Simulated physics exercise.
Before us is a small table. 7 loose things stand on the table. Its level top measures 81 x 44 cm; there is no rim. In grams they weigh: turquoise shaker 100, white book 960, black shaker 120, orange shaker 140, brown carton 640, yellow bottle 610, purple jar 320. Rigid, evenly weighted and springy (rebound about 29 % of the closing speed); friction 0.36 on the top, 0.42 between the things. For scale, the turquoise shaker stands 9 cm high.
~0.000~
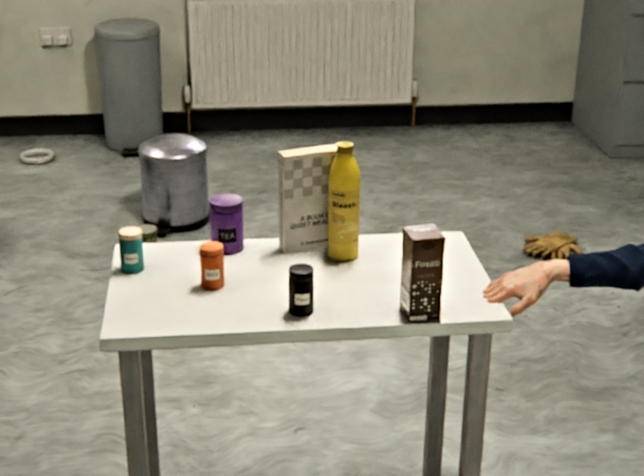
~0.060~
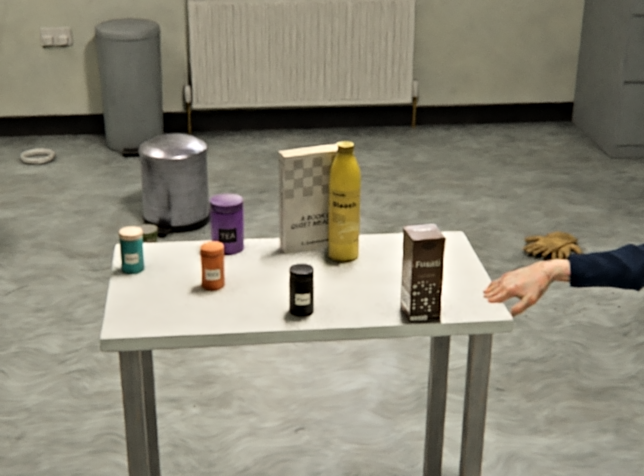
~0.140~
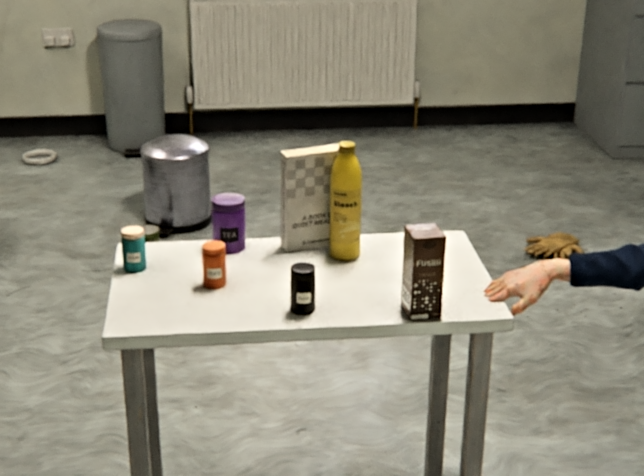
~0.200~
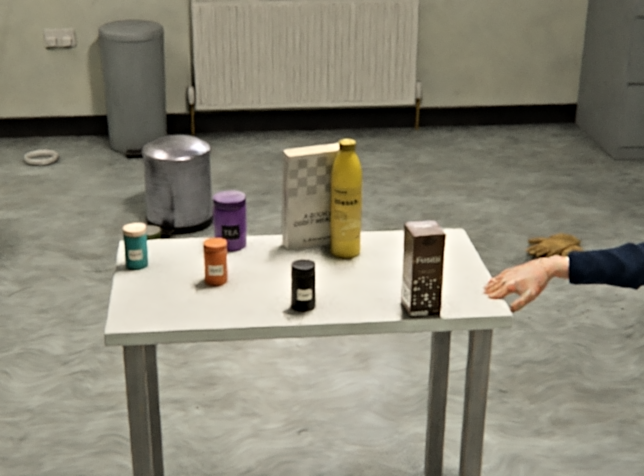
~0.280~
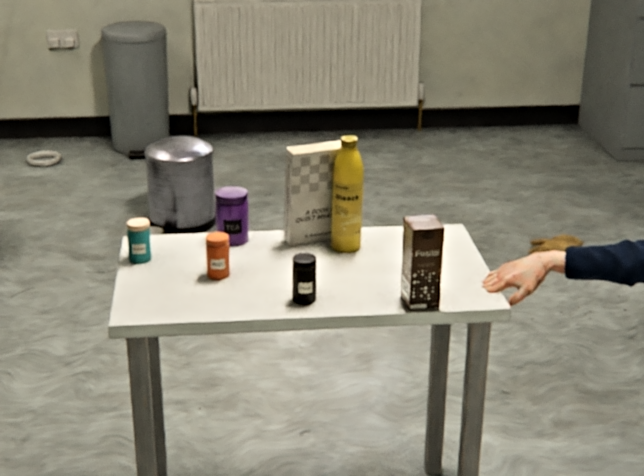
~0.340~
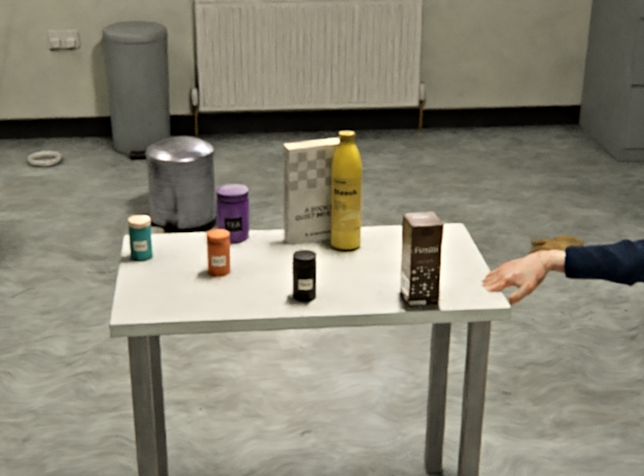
To begin with, a small white table holding seven items, including a yellow bottle, a white book and a brown carton, stands almost still with a hand at its right edge. Then the table shifts slightly away from the viewer, the hand moving with it, and the book rocks a little.
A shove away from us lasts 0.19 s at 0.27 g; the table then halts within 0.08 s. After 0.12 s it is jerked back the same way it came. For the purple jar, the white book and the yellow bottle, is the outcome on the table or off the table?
The purple jar is still on the table, the white book drops to the floor, the yellow bottle drops to the floor.
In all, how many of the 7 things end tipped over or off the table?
2 of them.
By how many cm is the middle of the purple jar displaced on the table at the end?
About 0 cm.
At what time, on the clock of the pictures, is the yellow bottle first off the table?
At about 0.6 s.
After 0.74 s, white book and yellow bottle now off the table.
After 0.94 s, things are still on the move.
In the end (1.4 s), off the table, white book and yellow bottle; the other 5 under 5 cm from the start. In the last view, purple jar near (234, 227), white book near (308, 430).
